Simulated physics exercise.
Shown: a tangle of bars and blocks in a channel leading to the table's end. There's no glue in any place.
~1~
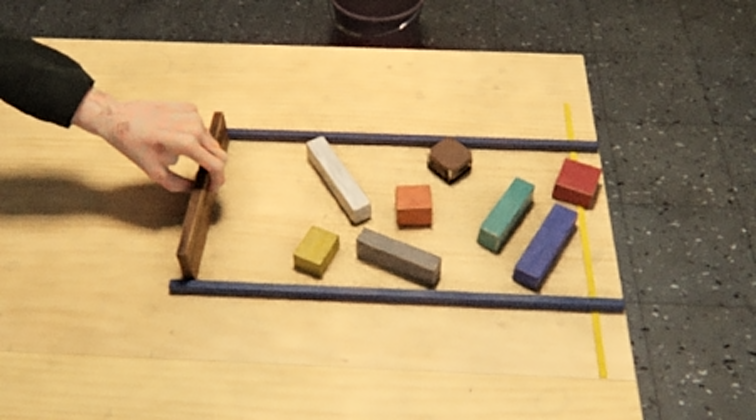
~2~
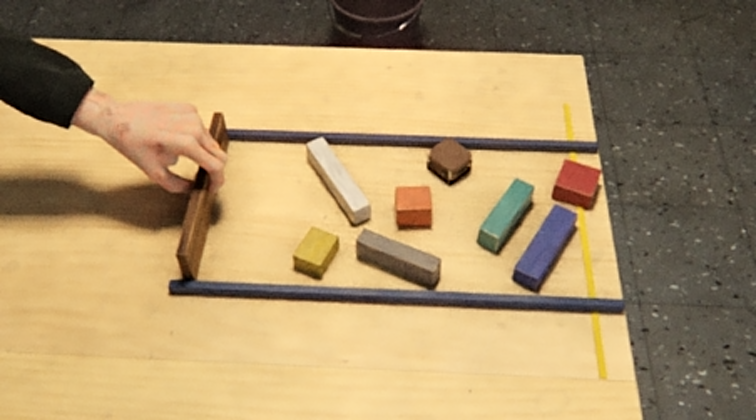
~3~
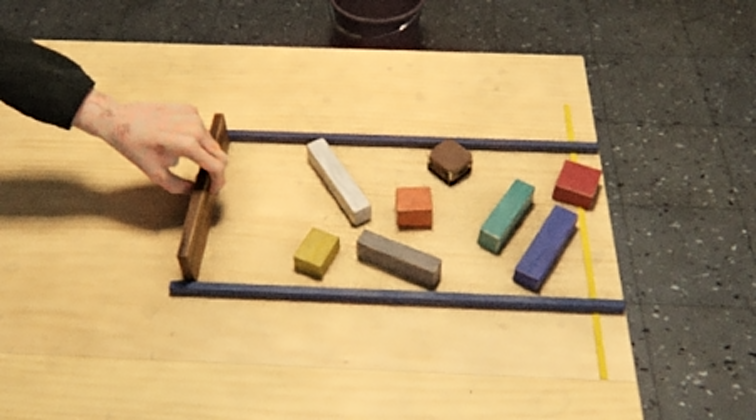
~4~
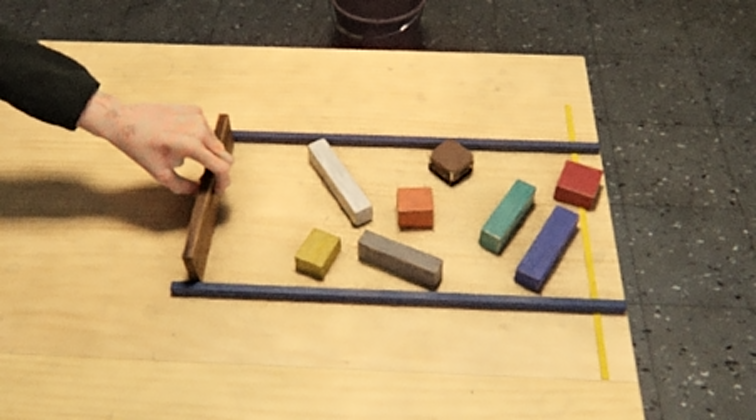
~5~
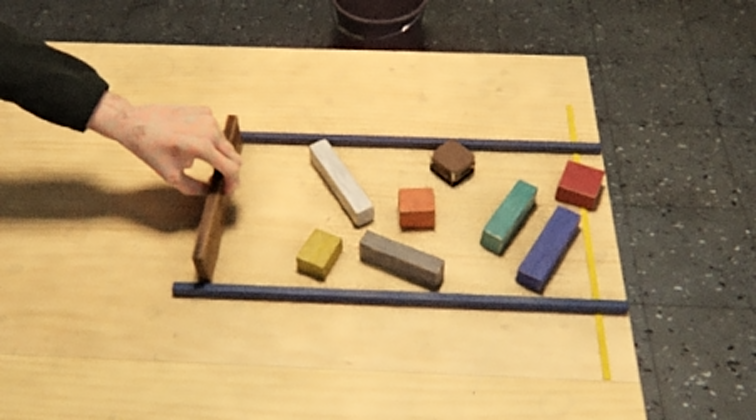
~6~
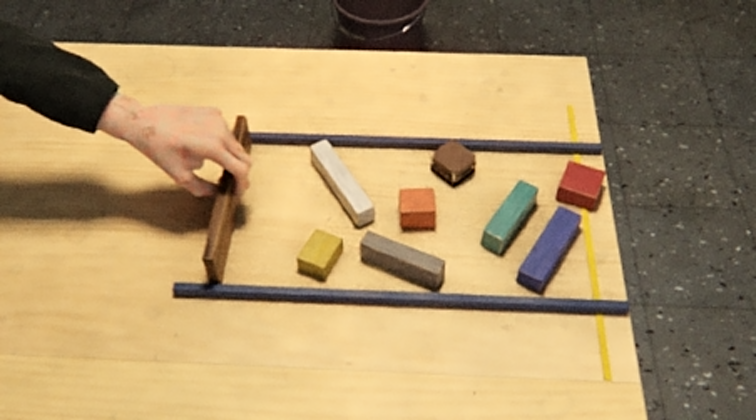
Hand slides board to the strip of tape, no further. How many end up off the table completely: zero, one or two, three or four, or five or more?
Five or more.
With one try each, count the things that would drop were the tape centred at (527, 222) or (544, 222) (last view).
Floor count: 2; 2.
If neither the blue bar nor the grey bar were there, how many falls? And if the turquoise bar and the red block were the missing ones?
Tally per try: 4 / 4.
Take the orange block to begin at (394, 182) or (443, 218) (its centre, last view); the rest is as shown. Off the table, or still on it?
Lab note - orange block, try one ends off, try two ends off.
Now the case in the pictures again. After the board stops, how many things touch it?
That number would be 2.
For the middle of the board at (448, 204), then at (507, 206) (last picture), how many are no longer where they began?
By the first moment it's 7, by the second it's 8.
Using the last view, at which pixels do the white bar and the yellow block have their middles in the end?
The one named first is at (594, 193), the next at (609, 260).
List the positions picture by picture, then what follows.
In the first picture, red block (577, 183); blue bar (546, 245); turquoise bar (506, 213); board (205, 192); tape (582, 222).
In the second picture, blue bar (546, 246); white bar (338, 180).
In the third picture, turquoise bar (507, 215); orange block (414, 207).
In the fourth picture, red block (578, 184); grey bar (400, 258).
In the fifth picture, blue bar (549, 247); board (220, 195).
In the sixth picture, red block (581, 185); blue bar (550, 248); turquoise bar (510, 216); board (229, 196); tape (586, 224).
Early on, none off yet; red block at rest near (581, 185); blue bar at rest near (550, 248); turquoise bar at rest near (510, 216).
A while later, none off yet; red block at rest near (582, 183); blue bar travelled a little near (579, 234); turquoise bar travelled a little near (543, 210).
Finally, the number that fall off is five or more; lost, grey bar, orange block, brown case, turquoise bar, blue bar and red block.
